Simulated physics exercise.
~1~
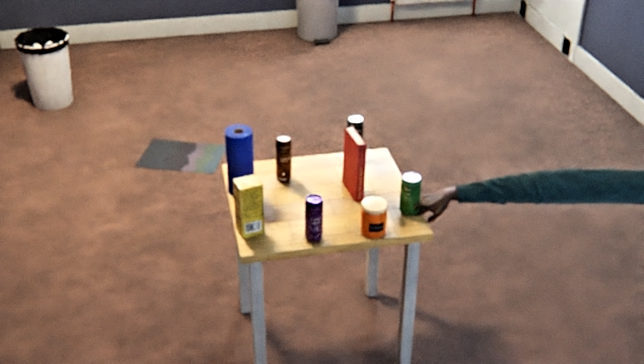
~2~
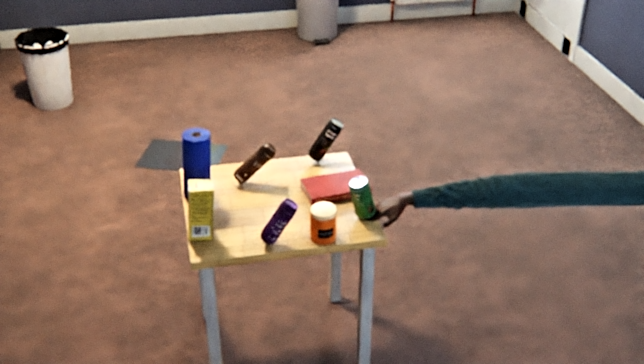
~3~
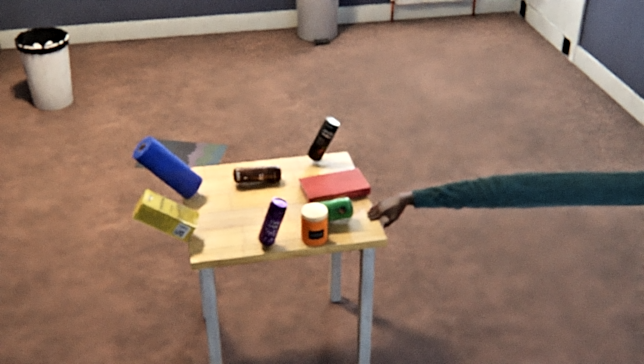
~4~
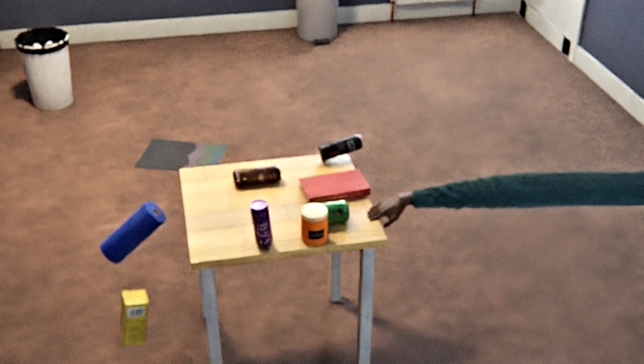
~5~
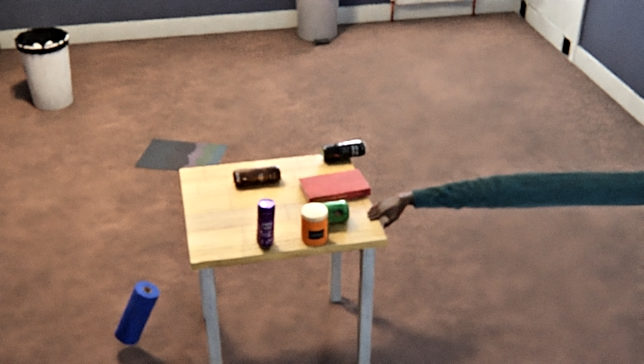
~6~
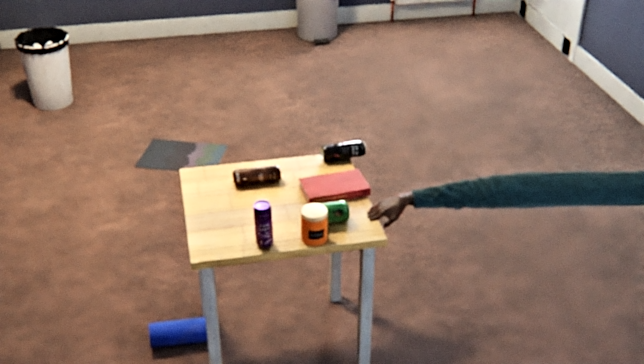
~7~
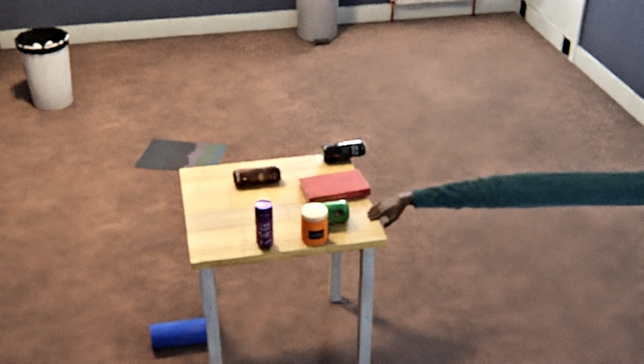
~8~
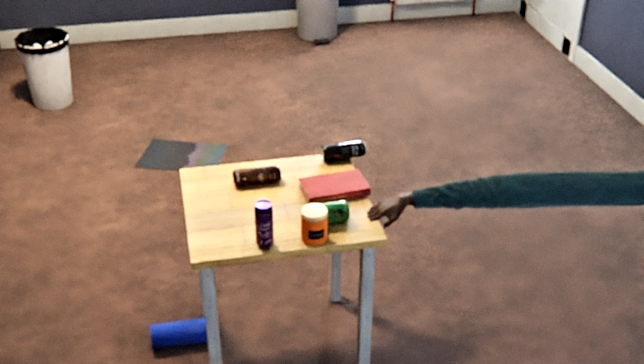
In a brown-carpeted room, a small wooden table holds eight upright items, including a blue roll, a yellow carton and a red book. A hand in a green sleeve at the right edge pushes the table left, then stops. The book falls flat, while the cans tilt. The brown can topples, followed by the green one, as the roll and carton tumble off the left side. The black can tips over too, but the purple can rocks back upright. The roll ends lying beside a table leg, the carton out of sight, and the orange jar still standing.
